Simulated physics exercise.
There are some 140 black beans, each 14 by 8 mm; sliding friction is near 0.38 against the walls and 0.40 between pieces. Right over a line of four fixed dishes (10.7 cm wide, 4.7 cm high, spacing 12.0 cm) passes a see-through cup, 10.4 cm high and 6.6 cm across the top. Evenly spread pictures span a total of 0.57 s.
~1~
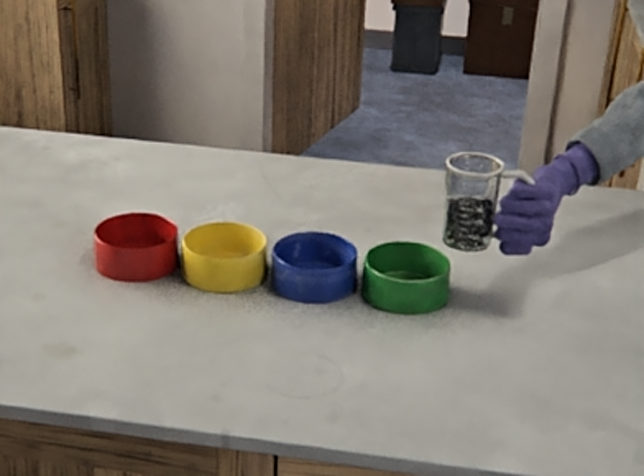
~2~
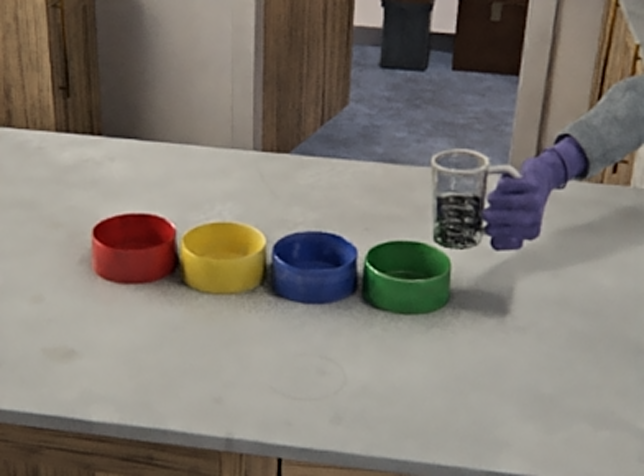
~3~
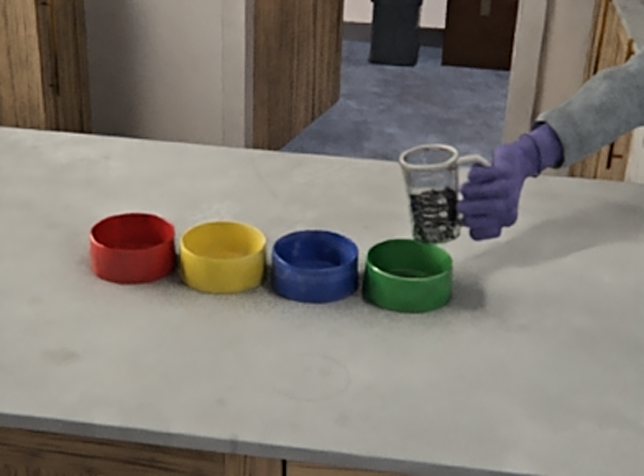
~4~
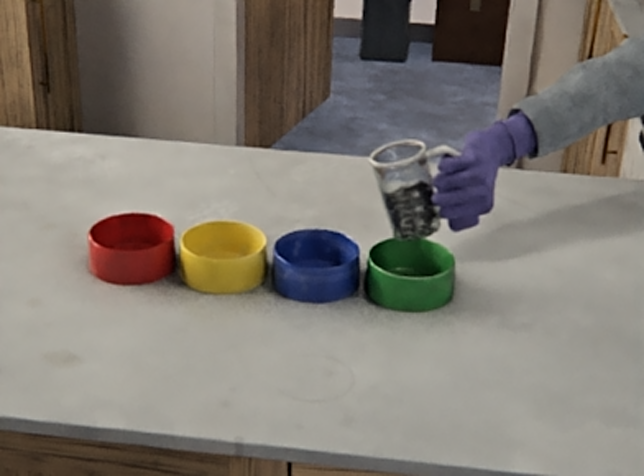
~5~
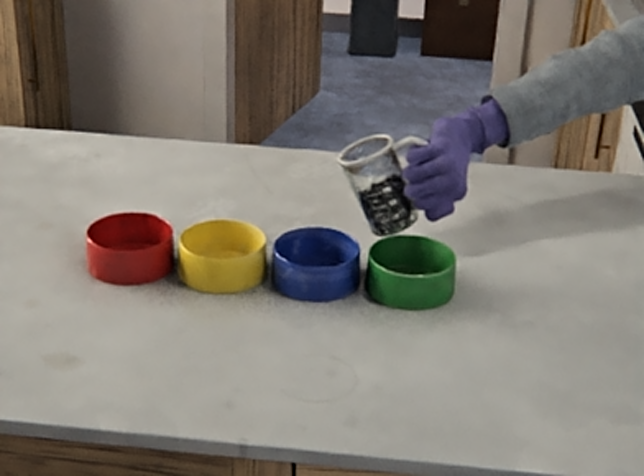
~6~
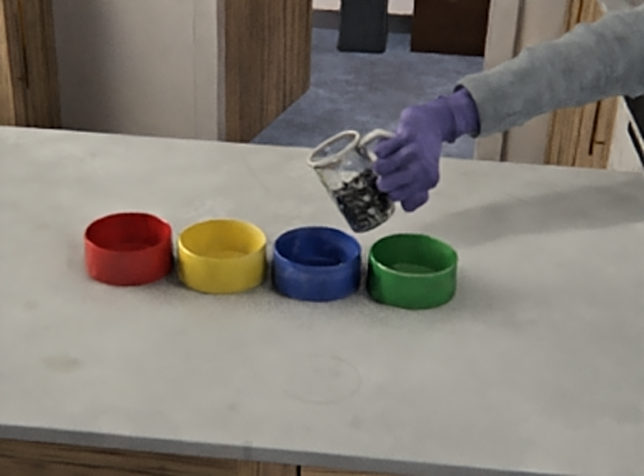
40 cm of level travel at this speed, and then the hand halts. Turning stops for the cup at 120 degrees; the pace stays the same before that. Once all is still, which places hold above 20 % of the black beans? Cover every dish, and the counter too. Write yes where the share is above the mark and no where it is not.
Red: Yes, blue: No, green: No, yellow: No, counter: No.
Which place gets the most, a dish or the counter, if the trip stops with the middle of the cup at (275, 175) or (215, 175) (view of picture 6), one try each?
Top receivers, in order: Yellow and red.
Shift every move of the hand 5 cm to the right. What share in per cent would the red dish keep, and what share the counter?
Red 100, counter 0.
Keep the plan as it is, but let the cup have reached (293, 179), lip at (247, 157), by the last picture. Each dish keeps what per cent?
Kept per dish: Red = 100, blue = 0, green = 0, yellow = 0.
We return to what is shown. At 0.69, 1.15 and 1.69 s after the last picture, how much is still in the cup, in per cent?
Roughly 100, then 100, then 20.
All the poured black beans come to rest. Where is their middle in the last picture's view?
(117, 251) or so.
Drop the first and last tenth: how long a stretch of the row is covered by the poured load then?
The stretch is around 5 cm long.
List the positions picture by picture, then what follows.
Cup at (471, 203), tilt 0 degrees, lip at (448, 161), moved 0.0 cm; middle of the pieces at (467, 221); green dish at (408, 261); blue dish at (315, 251); yellow dish at (225, 241); red dish at (136, 231), in the first frame.
Cup at (459, 200), tilt 3 degrees, lip at (433, 160), moved 1.6 cm; middle of the pieces at (457, 219), in the second frame.
Cup at (433, 195), tilt 10 degrees, lip at (401, 158), moved 5.0 cm; middle of the pieces at (433, 214), in the third frame.
Cup at (407, 191), tilt 17 degrees, lip at (371, 158), moved 8.3 cm; middle of the pieces at (411, 210), in the fourth frame.
Cup at (380, 187), tilt 24 degrees, lip at (339, 158), moved 11.7 cm; middle of the pieces at (386, 205), in the fifth frame.
Cup at (354, 183), tilt 31 degrees, lip at (309, 159), moved 15.1 cm; middle of the pieces at (362, 201); green dish at (414, 254); blue dish at (317, 247); yellow dish at (222, 239); red dish at (128, 232), in the sixth frame.
Then, 0.69 s after the last picture, tilt 73 degrees; cup holds 100 %.
Then, 1.15 s after the last picture, tilt 100 degrees; cup holds 100 %.
Then, 1.69 s after the last picture, tilt 120 degrees; cup holds 20 %, red 80 %.
In the end, red 100 %, blue 0 %, green 0 %, yellow 0 %, counter 0 %.
